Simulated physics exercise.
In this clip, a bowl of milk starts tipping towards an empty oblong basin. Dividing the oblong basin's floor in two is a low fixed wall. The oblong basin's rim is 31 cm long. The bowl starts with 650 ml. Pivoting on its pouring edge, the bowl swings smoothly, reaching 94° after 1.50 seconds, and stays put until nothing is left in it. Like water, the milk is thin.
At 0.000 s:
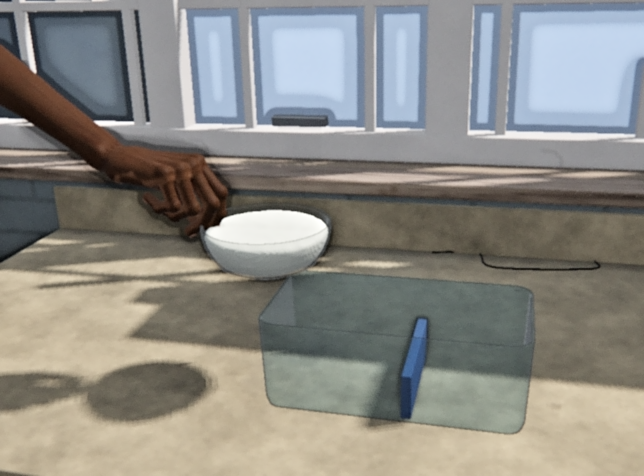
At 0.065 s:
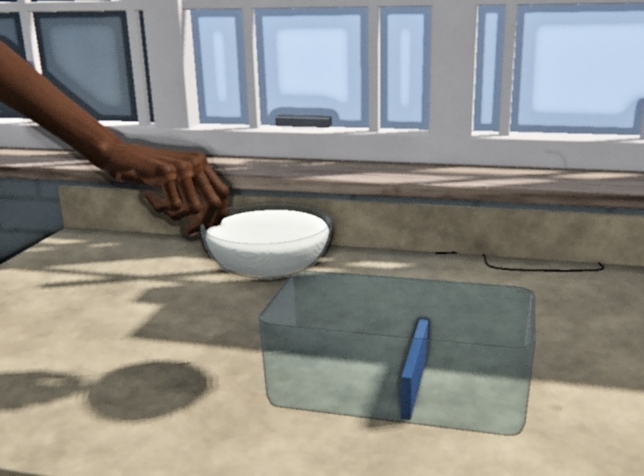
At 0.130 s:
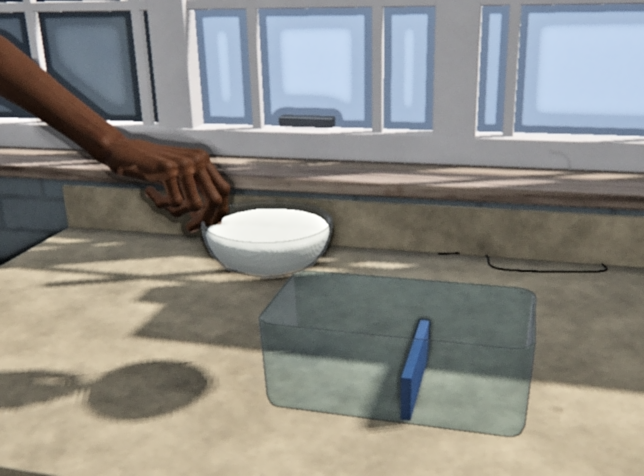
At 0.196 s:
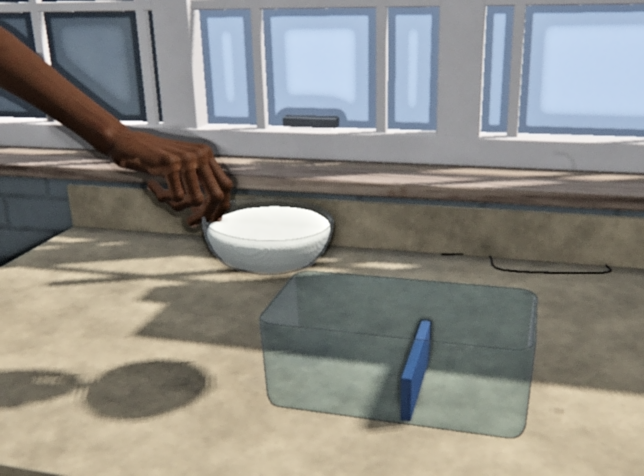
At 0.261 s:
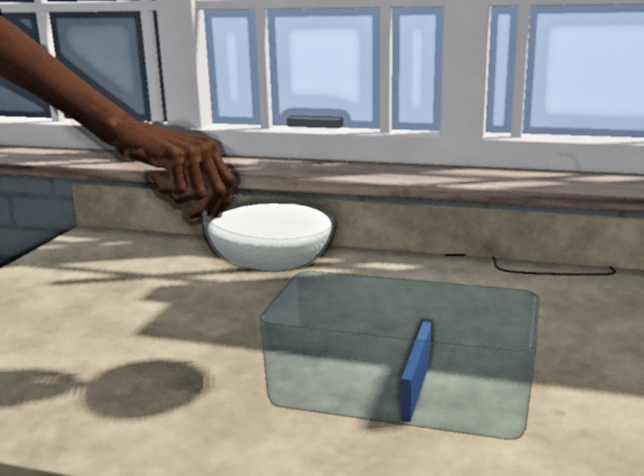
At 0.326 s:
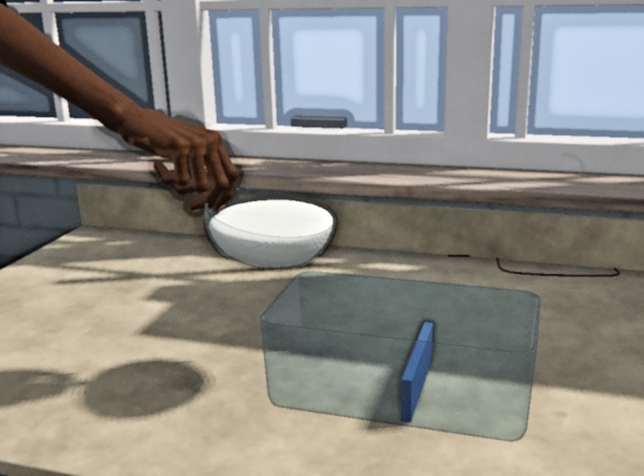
A white bowl of milk, held at its left edge by a hand, tilted slightly to the right on a sunlit counter, behind a clear, empty oblong basin with a blue divider inside.
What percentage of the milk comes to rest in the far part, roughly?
16 %.
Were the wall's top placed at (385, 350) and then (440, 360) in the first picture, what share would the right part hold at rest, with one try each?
80 % and 5 %.
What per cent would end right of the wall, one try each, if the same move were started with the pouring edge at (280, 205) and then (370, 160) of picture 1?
0 per cent first, 90 per cent second.
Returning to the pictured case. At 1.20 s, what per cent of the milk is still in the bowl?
I reckon near 4 per cent still sits there.
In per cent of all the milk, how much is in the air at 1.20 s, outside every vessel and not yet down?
It comes to some 8 percent of the total.
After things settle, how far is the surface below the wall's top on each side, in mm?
On the left it's about 34 mm; on the right, about 50 mm.
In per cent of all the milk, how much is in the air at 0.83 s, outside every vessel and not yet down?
Close to 32 per cent, I'd say.
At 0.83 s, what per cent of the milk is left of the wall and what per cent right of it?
Left roughly 26 per cent, right roughly 0.
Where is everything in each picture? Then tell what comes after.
It leans 0°; its right rim is at (328, 227); the milk meets the walls at (211, 225) and (327, 232); the oblong basin's rim runs from (276, 296) to (533, 317); the wall's top is at (415, 347), in the first picture.
It leans 0°; its right rim is at (329, 228); the milk meets the walls at (212, 224) and (328, 232), in the second picture.
It leans 2°; its right rim is at (329, 228); the milk meets the walls at (213, 223) and (328, 231), in the third picture.
It leans 4°; its right rim is at (330, 228); the milk meets the walls at (214, 220) and (329, 229), in the fourth picture.
It leans 7°; its right rim is at (331, 228); the milk meets the walls at (215, 216) and (330, 226), in the fifth picture.
It leans 11°; its right rim is at (331, 228); the milk meets the walls at (217, 213) and (332, 223), in the sixth picture.
After 0.83 s the tilt is 55° and 42 per cent is still to pour, 26 is left of the wall and 0 right of it.
After 1.20 s the tilt is 85° and 4 per cent is still to pour, 73 is left of the wall and 15 right of it.
After 1.58 s the tilt is 94° and 0 per cent is still to pour, 84 is left of the wall and 15 right of it.
After 2.00 s the tilt is 94° and 0 per cent is still to pour, 84 is left of the wall and 15 right of it.
In the end 84 per cent lies left of the wall, 16 right of it and 1 outside.
